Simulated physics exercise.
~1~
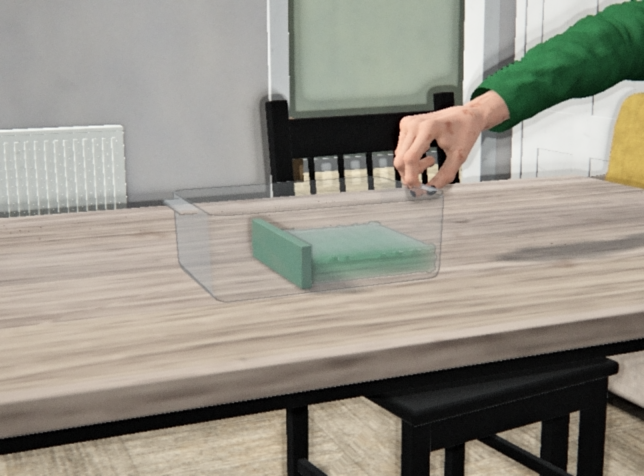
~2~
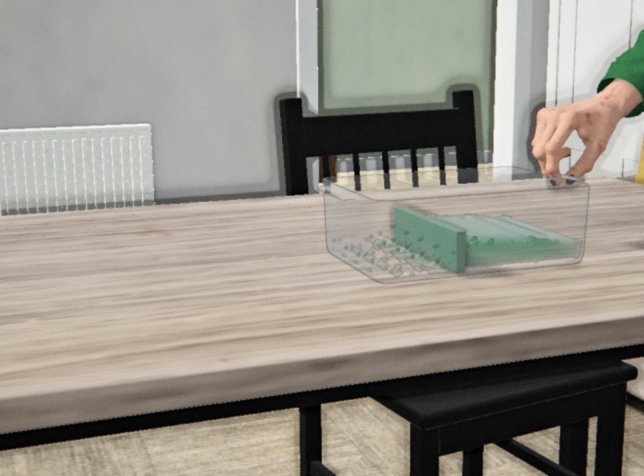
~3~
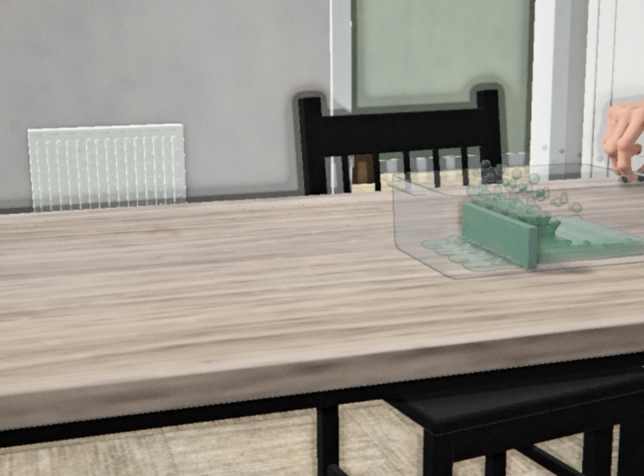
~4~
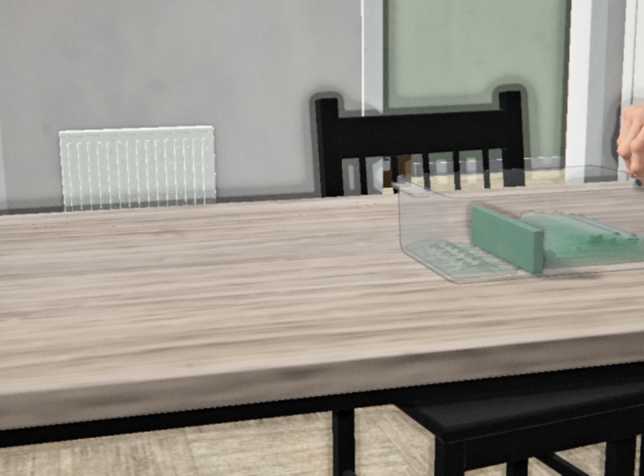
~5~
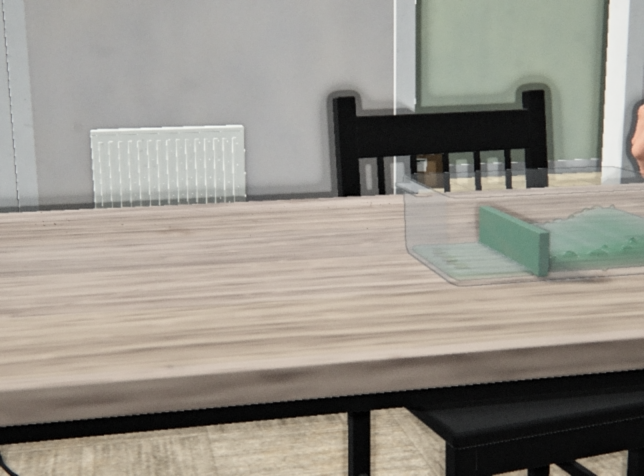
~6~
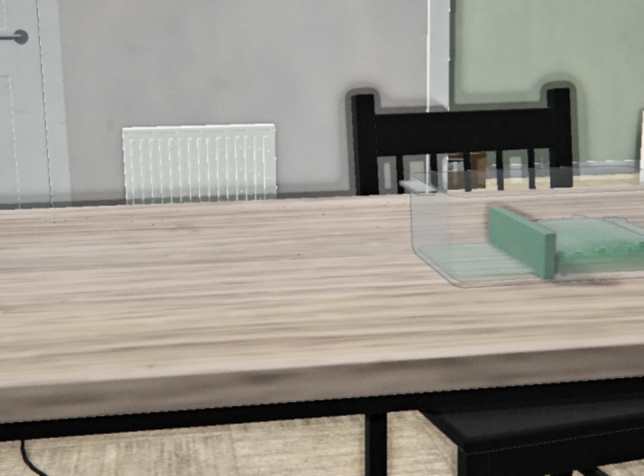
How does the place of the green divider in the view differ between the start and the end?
At the start the divider is a little left of the middle of the view, and by the end it is well over towards the right side, still upright.
